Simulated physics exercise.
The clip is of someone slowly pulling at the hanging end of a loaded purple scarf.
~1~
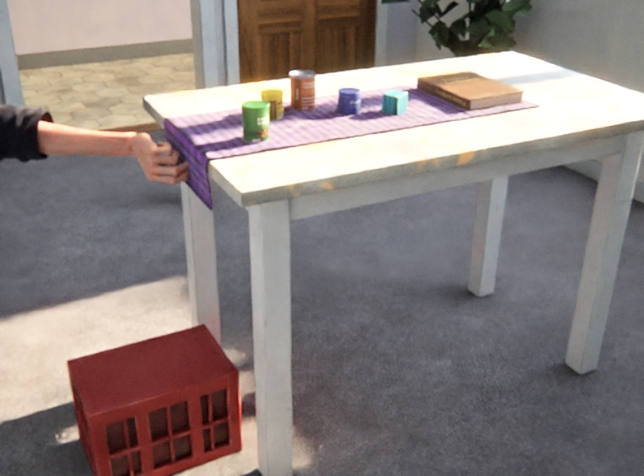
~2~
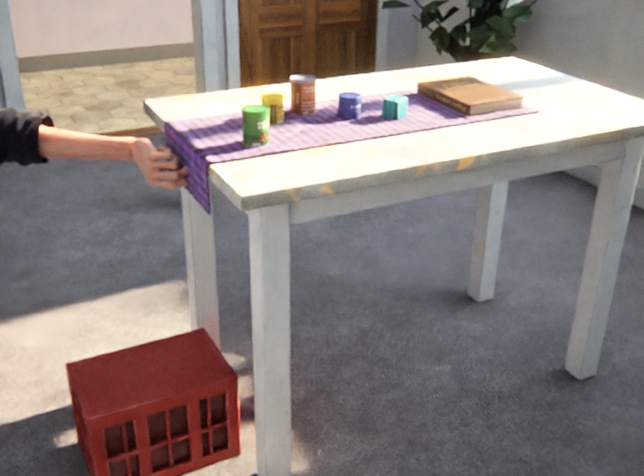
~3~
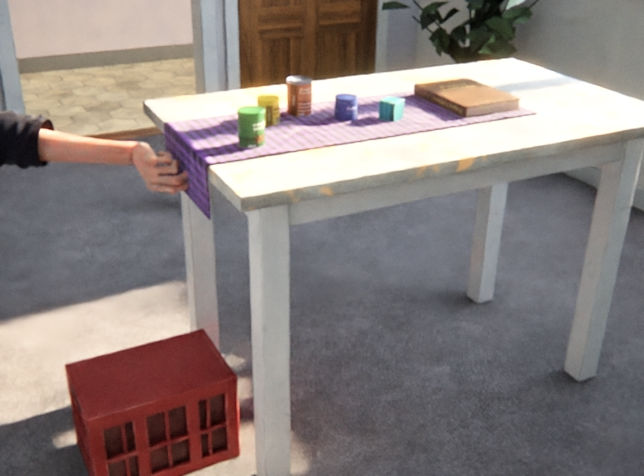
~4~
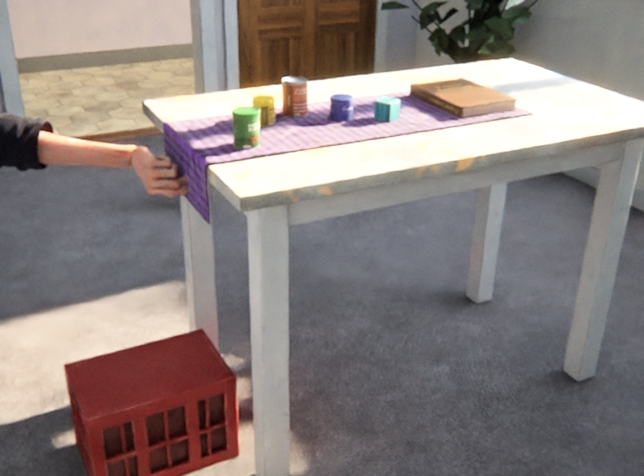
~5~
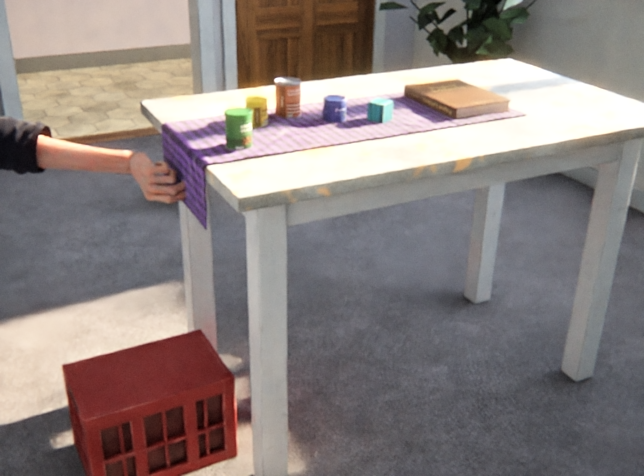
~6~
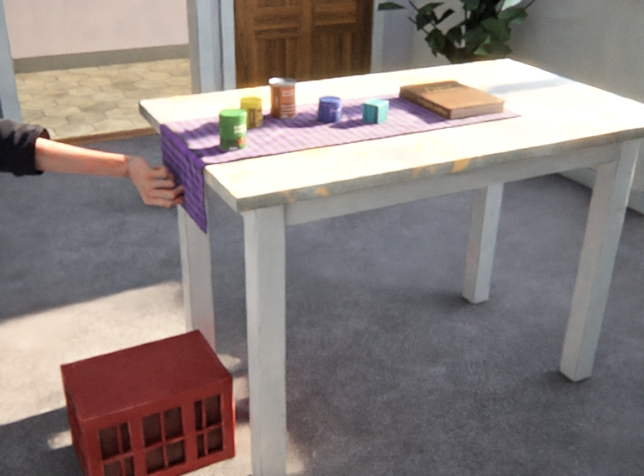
A hand reaching in from the left slowly pulls the hanging end of a purple scarf at a pale wooden table in a sunlit room, seen from slightly above. On the scarf stand green, yellow, orange and blue containers, a turquoise cube and a flat brown object, with a red crate on the floor below. The scarf's end creeps downward as the items slide gradually left together.
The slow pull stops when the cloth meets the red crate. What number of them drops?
It carries off four.
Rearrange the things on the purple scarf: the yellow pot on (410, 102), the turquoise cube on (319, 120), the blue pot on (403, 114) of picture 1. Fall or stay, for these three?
The yellow pot keeps its place on top, the turquoise cube comes down, the blue pot stays on.
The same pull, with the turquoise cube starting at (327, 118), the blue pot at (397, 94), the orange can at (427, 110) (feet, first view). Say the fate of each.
The turquoise cube falls; the blue pot keeps its place on top; the orange can does not fall.
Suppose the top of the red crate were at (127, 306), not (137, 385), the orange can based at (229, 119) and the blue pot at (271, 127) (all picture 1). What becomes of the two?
The orange can comes down; the blue pot goes over.
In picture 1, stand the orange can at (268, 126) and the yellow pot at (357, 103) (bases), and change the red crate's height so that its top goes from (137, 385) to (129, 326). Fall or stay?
The orange can tumbles off; the yellow pot survives.
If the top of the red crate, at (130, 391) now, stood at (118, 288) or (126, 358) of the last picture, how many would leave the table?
Over the edge go 1 and 3.
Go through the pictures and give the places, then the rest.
The first picture shows hem (212, 210); green can (255, 104); yellow pot (272, 92); orange can (303, 74); blue pot (350, 90); turquoise cube (395, 93); top of the crate (137, 385).
The second picture shows hem (210, 215); green can (255, 108).
The third picture shows hem (210, 220); yellow pot (268, 97).
The fourth picture shows hem (210, 224); orange can (295, 80); top of the crate (134, 390).
The fifth picture shows hem (206, 230); blue pot (335, 98).
The sixth picture shows hem (207, 234); green can (232, 112); yellow pot (251, 99); orange can (283, 81); blue pot (330, 98); turquoise cube (376, 102).
Early on, hem near (186, 293); green can and yellow pot gone.
Midway, hem on the crate; green can, yellow pot, orange can and blue pot gone.
Finally, hem on the crate; green can, yellow pot, orange can and blue pot gone. The answer is four.
